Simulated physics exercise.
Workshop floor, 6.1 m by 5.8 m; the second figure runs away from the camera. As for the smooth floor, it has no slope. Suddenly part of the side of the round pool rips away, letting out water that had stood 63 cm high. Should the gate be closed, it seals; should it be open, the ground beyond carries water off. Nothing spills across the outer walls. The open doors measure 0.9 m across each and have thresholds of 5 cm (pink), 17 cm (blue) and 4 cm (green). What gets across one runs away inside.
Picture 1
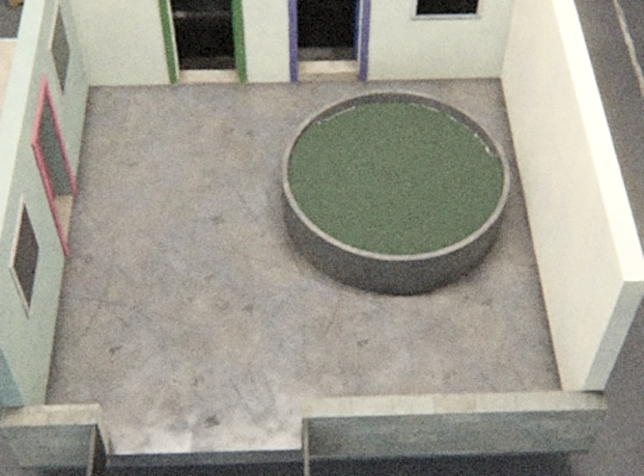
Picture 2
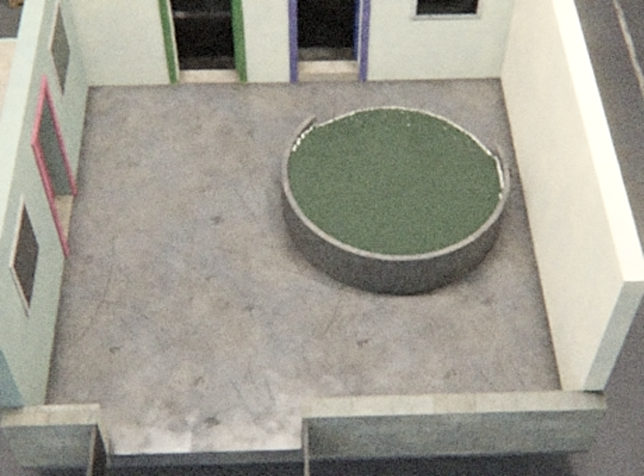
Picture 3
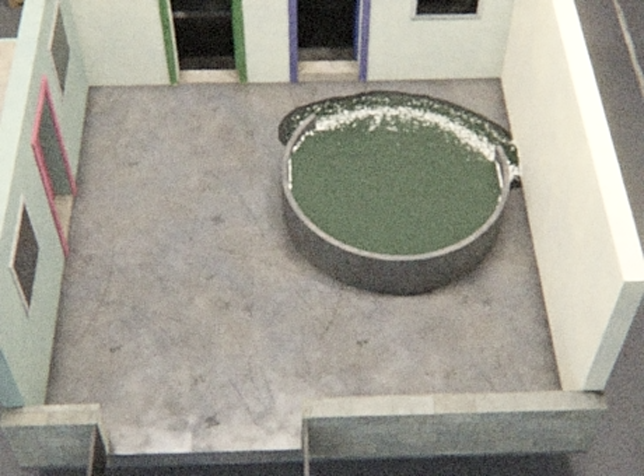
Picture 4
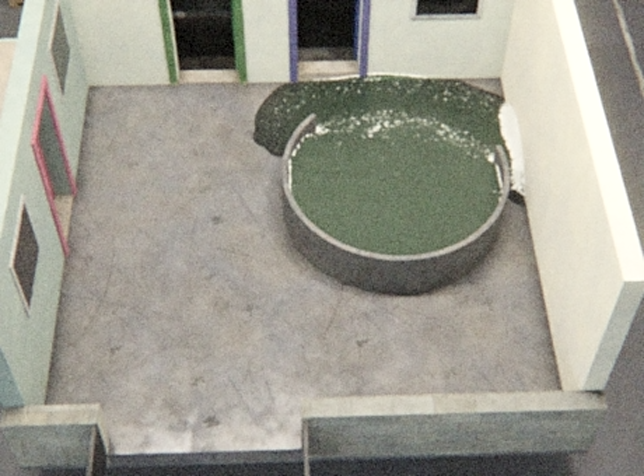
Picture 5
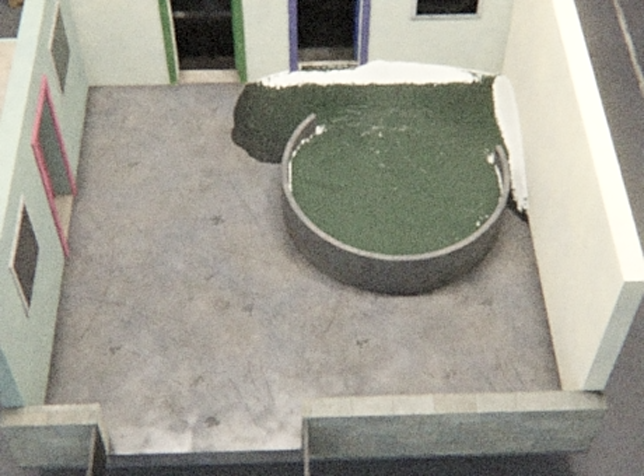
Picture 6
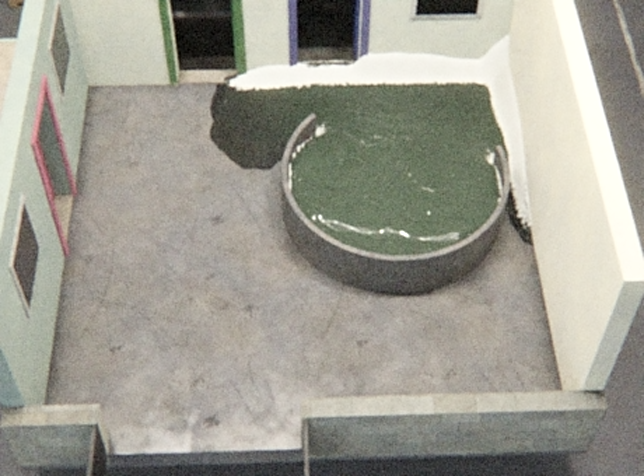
In the video, green water stands still in a round pool inside a walled space, then the pool's rear side opens and water pours out, foaming white, spreading along the back and right walls and leftward across the gray floor.
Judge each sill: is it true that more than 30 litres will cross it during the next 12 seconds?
Pink door: True, blue door: True, green door: True.
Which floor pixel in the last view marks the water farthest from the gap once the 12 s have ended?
Somewhere around (41, 437).
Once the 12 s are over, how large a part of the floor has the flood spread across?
Near 100 per cent is wet.
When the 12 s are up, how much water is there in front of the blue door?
Roughly 9.0 cm deep.
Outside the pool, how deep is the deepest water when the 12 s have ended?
About 14 cm.
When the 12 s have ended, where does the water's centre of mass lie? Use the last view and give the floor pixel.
Roughly (299, 232).
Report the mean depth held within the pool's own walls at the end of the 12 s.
It averages close to 10 centimetres.
A moment later water covers 25 % of the floor and is deepest (60 cm) near (408, 87); pink door not reached, blue door 38 cm at the sill, 63 L in, green door 9 cm at the sill, 4 L in.
Soon after water covers 35 % of the floor and is deepest (46 cm) near (444, 86); pink door not reached, blue door 37 cm at the sill, 164 L in, green door 9 cm at the sill, 14 L in.
Next water covers 55 % of the floor and is deepest (32 cm) near (99, 111); pink door 15 cm at the sill, 2 L in, blue door 24 cm at the sill, 246 L in, green door 11 cm at the sill, 36 L in.
Later on water covers 95 % of the floor and is deepest (28 cm) near (496, 102); pink door 9 cm at the sill, 70 L in, blue door 14 cm at the sill, 263 L in, green door 9 cm at the sill, 86 L in.
At the end water covers 100 % of the floor and is deepest (14 cm) near (41, 437); pink door 8 cm at the sill, 106 L in, blue door 9 cm at the sill, 264 L in, green door 6 cm at the sill, 121 L in.
